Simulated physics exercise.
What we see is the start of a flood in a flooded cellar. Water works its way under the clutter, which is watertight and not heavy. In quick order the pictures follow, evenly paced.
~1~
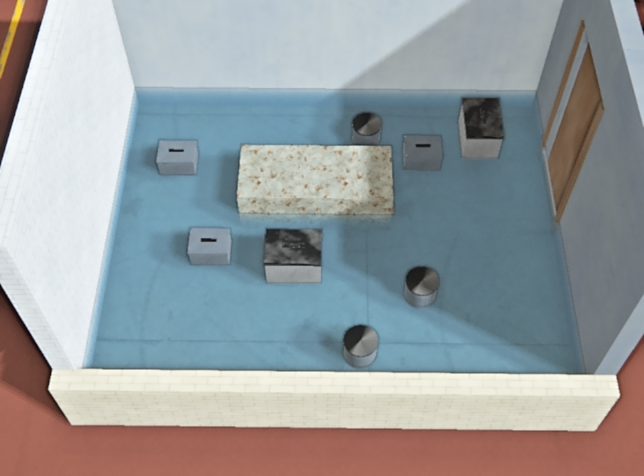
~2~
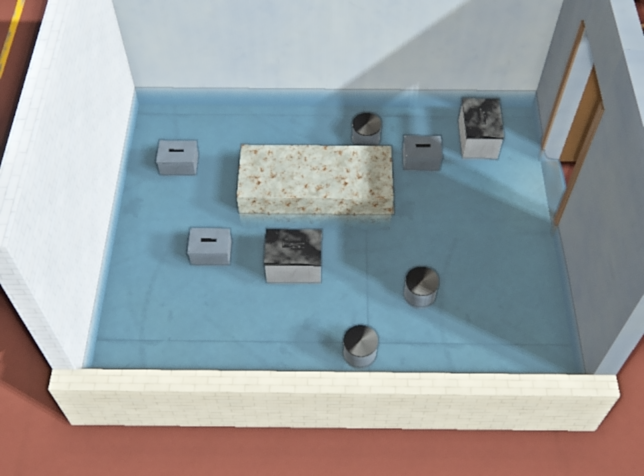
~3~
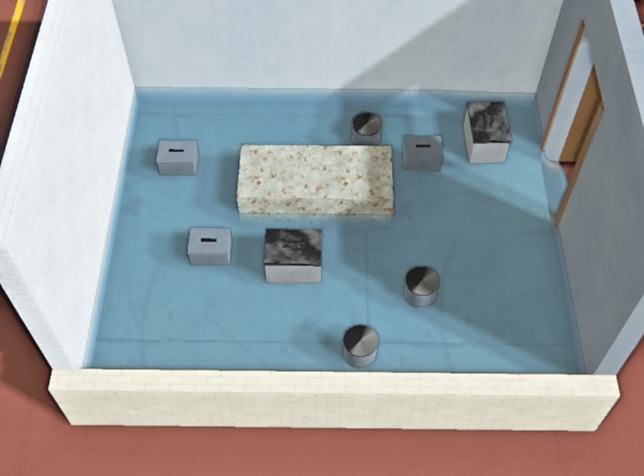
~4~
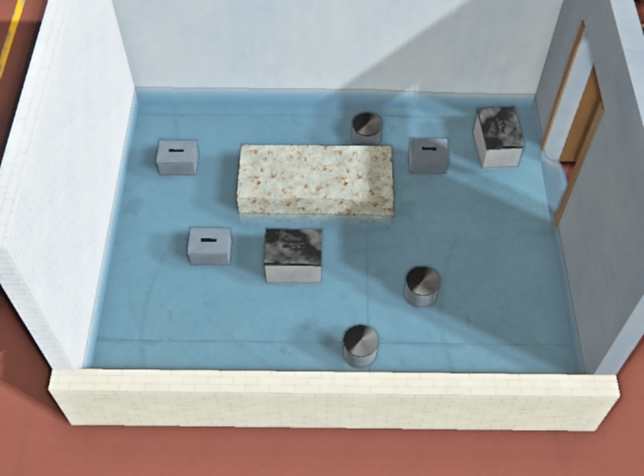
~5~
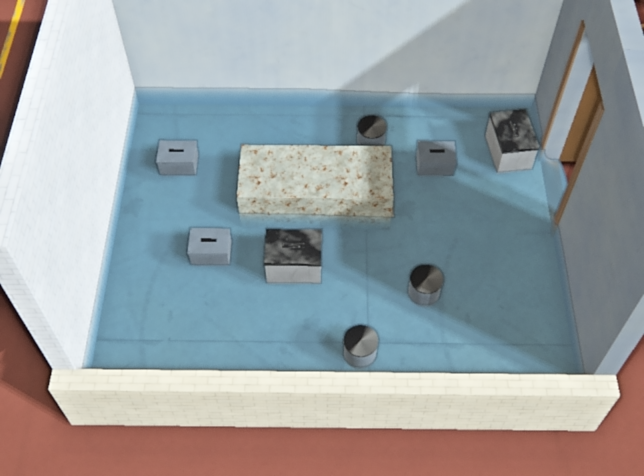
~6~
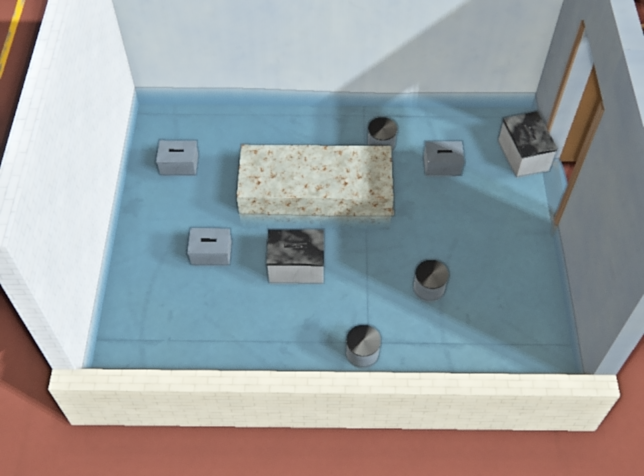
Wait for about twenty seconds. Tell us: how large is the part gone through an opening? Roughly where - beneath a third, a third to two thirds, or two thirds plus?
Roughly a third to two thirds.
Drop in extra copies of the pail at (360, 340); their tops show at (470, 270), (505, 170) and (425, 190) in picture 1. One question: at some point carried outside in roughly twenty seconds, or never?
Copy one leaves the room, copy two leaves the room, copy three leaves the room.
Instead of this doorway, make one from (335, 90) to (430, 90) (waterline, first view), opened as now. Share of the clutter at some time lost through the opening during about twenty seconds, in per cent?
That would be near 80 per cent of the things.
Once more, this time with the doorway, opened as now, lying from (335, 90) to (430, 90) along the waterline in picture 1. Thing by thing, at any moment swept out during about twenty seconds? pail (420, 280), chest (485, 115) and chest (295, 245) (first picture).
Lost, lost and retained.
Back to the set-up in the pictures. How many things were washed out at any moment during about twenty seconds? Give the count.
It comes out at 5.
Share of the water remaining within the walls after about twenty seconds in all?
I make it 48 per cent.
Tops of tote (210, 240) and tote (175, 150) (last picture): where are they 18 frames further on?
Approximately (256, 245) for the first and (201, 135) for the second.
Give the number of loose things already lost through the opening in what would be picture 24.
I reckon 4.
A moment on, 1 of 8 are out; 7 afloat.
Next, 4 of 8 are out; 4 afloat.
Later, 4 of 8 are out; 4 afloat.
In the end, 5 of 8 are out; 3 afloat.
